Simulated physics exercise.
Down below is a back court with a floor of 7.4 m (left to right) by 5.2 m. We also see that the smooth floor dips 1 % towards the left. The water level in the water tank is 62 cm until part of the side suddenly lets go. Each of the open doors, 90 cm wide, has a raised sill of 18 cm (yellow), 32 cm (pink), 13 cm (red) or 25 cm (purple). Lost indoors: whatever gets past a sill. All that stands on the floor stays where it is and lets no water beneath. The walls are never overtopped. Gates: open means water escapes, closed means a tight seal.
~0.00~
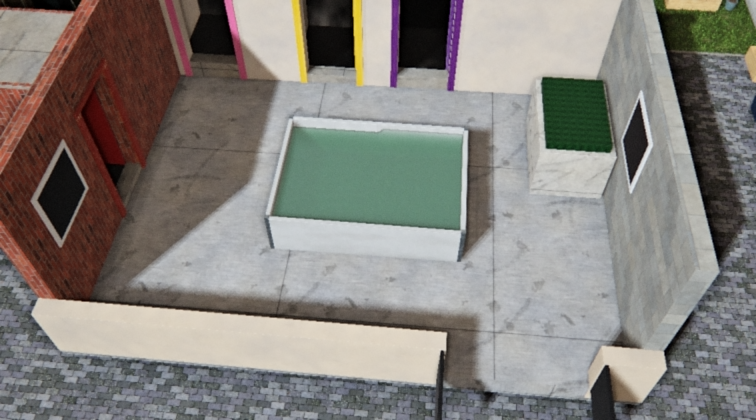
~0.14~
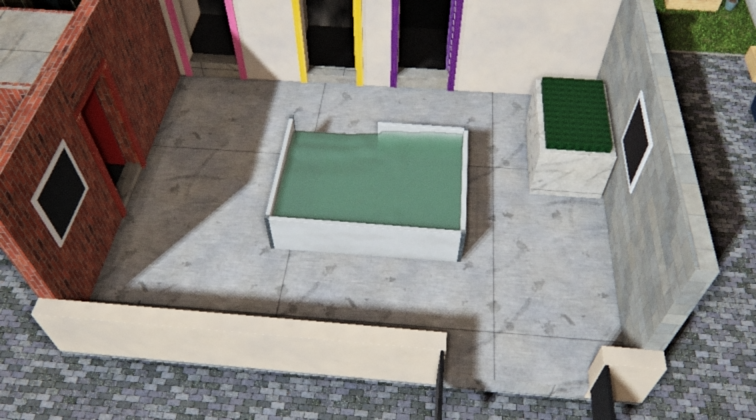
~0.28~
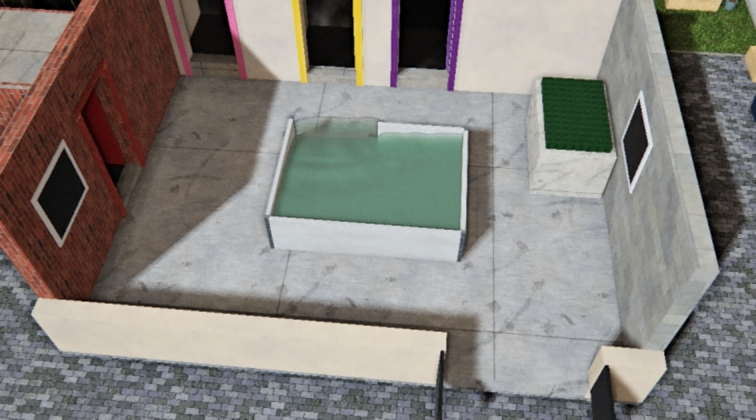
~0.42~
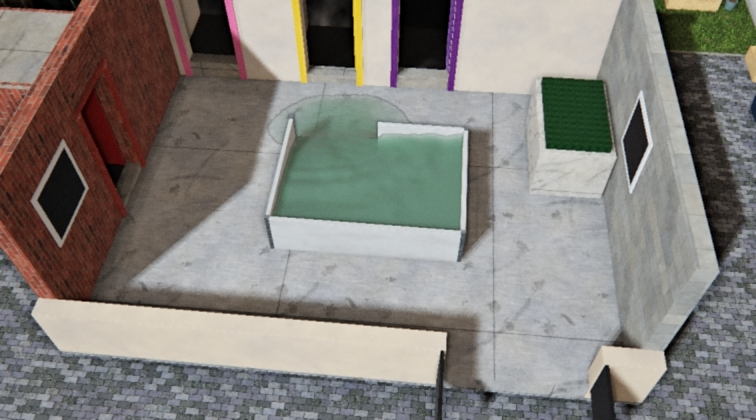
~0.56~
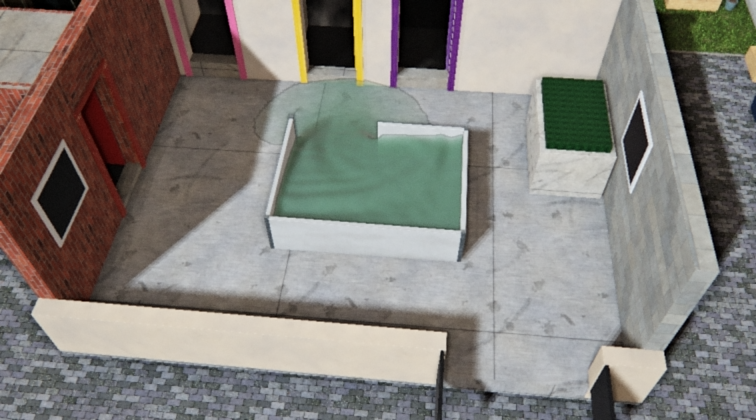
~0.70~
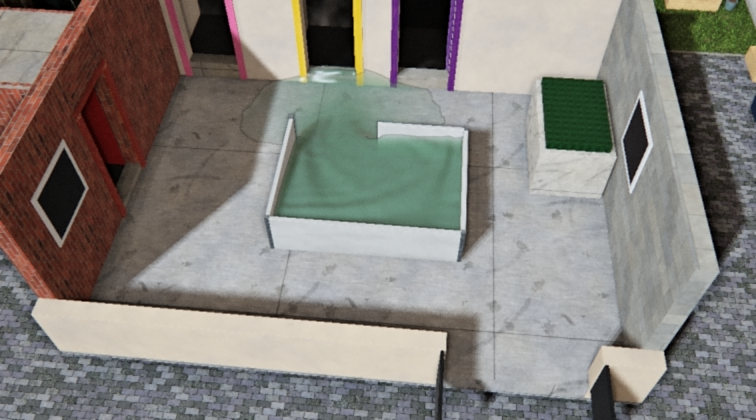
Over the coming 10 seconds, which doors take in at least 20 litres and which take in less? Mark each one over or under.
Yellow door - over; pink door - under; red door - under; purple door - under.
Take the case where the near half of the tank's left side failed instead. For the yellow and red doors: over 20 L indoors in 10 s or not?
Well, against that limit, at yellow it's within bounds, and at red it's too much.
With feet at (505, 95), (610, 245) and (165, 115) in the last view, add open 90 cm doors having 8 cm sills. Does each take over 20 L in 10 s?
In sequence the answers are more than that, less than that and more than that.
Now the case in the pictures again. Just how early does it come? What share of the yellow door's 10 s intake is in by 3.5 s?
I'd put it at about 90 per cent by that point.
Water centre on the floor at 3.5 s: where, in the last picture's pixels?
Near (342, 155).
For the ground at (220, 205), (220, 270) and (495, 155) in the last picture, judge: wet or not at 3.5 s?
Respectively: Got hit, was missed, got hit.
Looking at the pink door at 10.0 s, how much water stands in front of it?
Some 12.0 centimetres of depth.
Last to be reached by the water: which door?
Answer: The red door.
After 1.4 s water covers 15 % of the floor and is deepest (42 cm) near (317, 83); yellow door 42 cm at the sill, 82 L in, pink door 8 cm at the sill, 0 L in, red door not reached, purple door 18 cm at the sill, 0 L in.
After 2.2 s water covers 30 % of the floor and is deepest (44 cm) near (191, 76); yellow door 40 cm at the sill, 213 L in, pink door 16 cm at the sill, 0 L in, red door not reached, purple door 15 cm at the sill, 0 L in.
After 3.5 s water covers 50 % of the floor and is deepest (33 cm) near (191, 76); yellow door 28 cm at the sill, 325 L in, pink door 21 cm at the sill, 1 L in, red door 7 cm at the sill, 0 L in, purple door 14 cm at the sill, 0 L in.
After 6.0 s water covers 85 % of the floor and is deepest (22 cm) near (181, 75); yellow door 17 cm at the sill, 363 L in, pink door 18 cm at the sill, 1 L in, red door 8 cm at the sill, 0 L in, purple door 8 cm at the sill, 0 L in.
After 10.0 s water covers 95 % of the floor and is deepest (14 cm) near (114, 243); yellow door 10 cm at the sill, 364 L in, pink door 12 cm at the sill, 1 L in, red door 6 cm at the sill, 0 L in, purple door 5 cm at the sill, 0 L in.
